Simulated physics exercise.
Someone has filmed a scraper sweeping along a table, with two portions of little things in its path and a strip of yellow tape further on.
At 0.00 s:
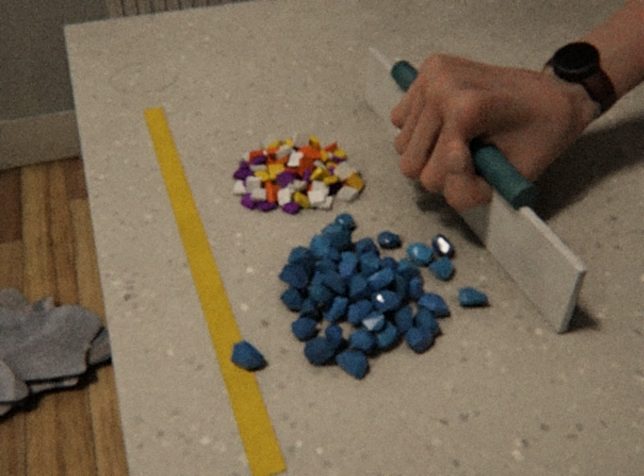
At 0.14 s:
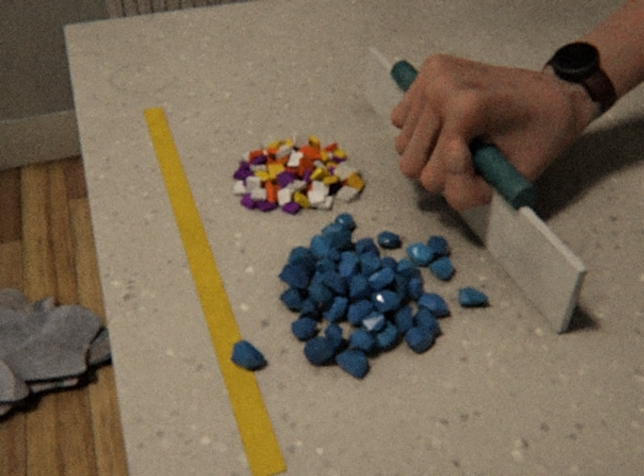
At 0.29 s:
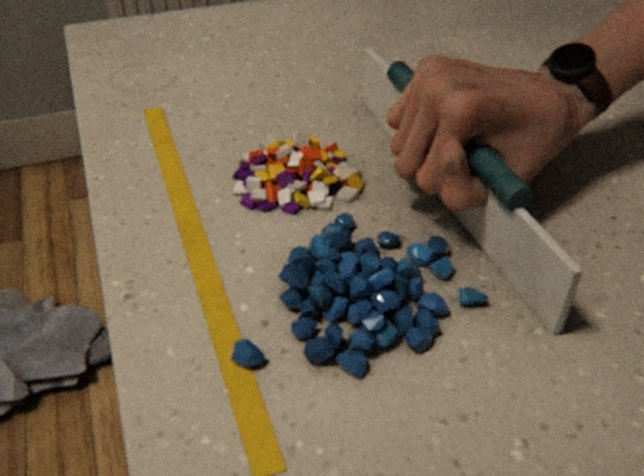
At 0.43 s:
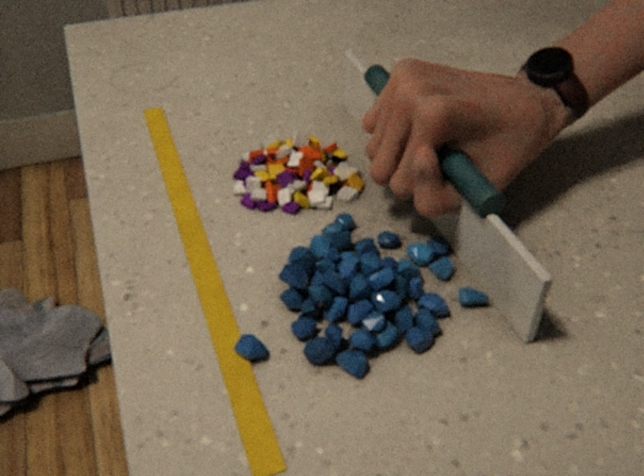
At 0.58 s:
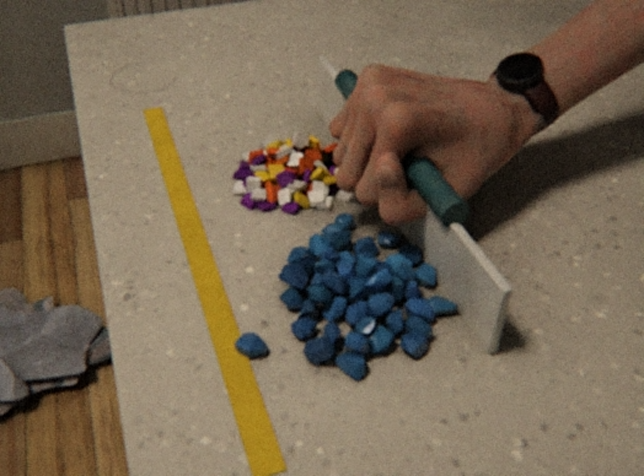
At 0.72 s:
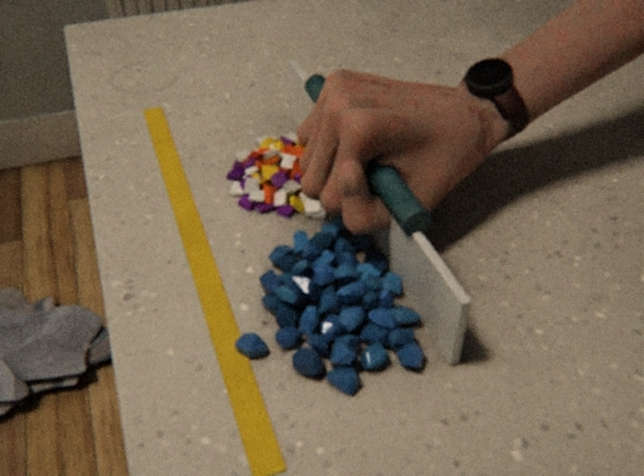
Hand-held scraper resting, then sweeping left across a speckled tabletop, pushing blue stones and small multicoloured tiles near yellow tape.
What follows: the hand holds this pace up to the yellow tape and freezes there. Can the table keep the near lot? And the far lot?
The near lot sends some to the floor and the far lot sends some to the floor.
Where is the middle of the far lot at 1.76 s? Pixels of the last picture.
Roughly at (135, 204).
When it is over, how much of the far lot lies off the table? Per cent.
It comes to 20 per cent or so.
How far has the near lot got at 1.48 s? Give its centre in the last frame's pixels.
At about (159, 343).
After 1.09 s, scraper still moving, near (265, 171); near lot all on the table, its front near (185, 362); far lot all on the table, its front near (165, 207).
After 1.48 s, scraper stopped at the yellow tape; near lot a little over the edge; far lot only a few over the edge.
After 1.76 s, scraper stopped at the yellow tape; near lot near a third over the edge; far lot near a quarter over the edge.
In the end (2.2 s), scraper stopped at the yellow tape; near lot near a third over the edge; far lot near a quarter over the edge.
